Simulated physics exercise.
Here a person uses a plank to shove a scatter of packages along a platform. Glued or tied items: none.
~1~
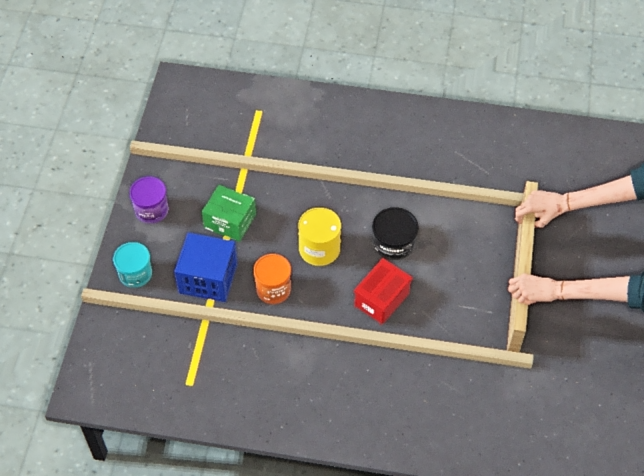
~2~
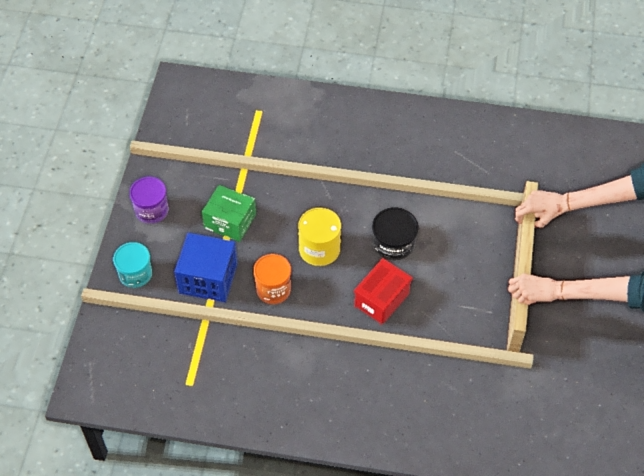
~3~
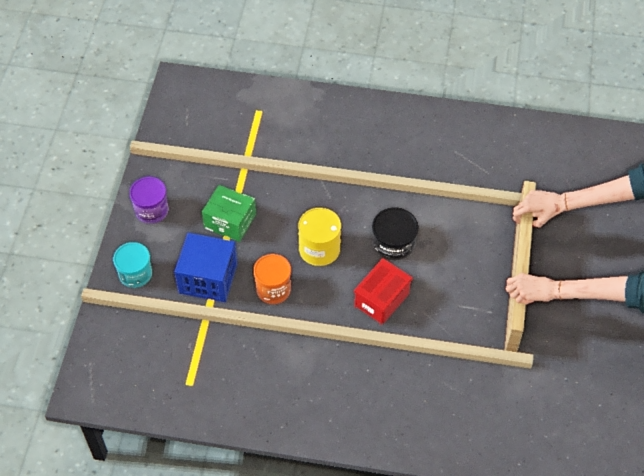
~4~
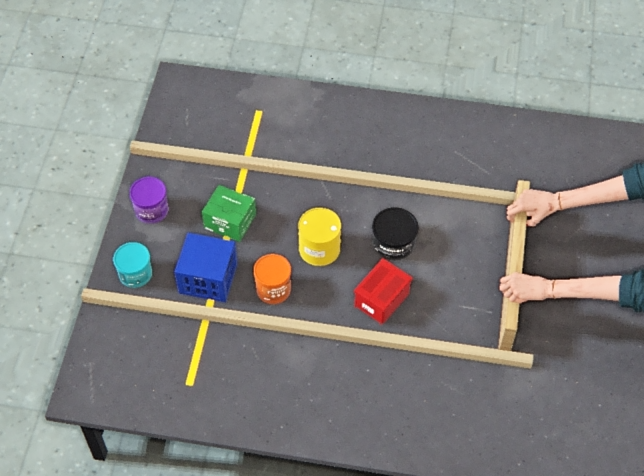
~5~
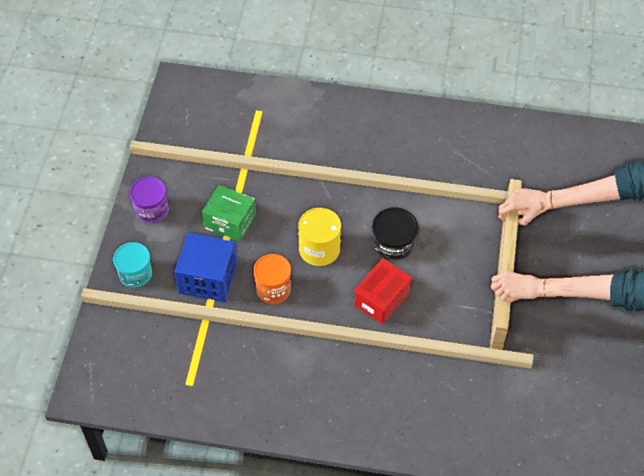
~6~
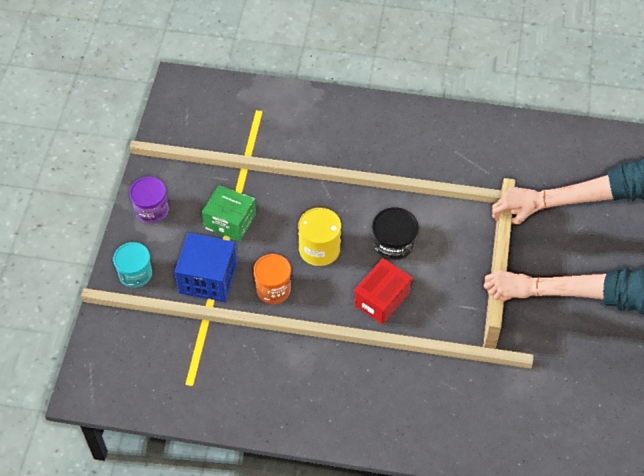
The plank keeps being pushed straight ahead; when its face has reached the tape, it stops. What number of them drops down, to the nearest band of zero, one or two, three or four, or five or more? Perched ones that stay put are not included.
Nearest band: One or two.
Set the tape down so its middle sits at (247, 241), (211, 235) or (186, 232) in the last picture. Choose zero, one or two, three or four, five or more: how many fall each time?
Well, it comes out as none at all, 1 or 2 and either three or four, in that order.
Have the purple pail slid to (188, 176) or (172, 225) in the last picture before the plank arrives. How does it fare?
Lab note: Purple pail, try one rests in place; try two rests in place.
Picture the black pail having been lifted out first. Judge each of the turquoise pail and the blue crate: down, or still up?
Outcome: Turquoise pail ends up off; blue crate is not lost.
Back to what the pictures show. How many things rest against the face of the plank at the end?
That makes 3.
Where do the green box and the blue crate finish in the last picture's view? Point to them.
You'll find the green box at roughly (168, 205) and the blue crate at roughly (121, 255).
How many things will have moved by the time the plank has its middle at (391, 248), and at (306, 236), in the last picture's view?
The counts are 2 and 5.
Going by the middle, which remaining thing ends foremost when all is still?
The purple pail, that one.
A little later, none off yet; purple pail at rest near (150, 201); turquoise pail at rest near (134, 266); blue crate at rest near (207, 268).
When it is over, the number that fall off is one or two; down, turquoise pail.
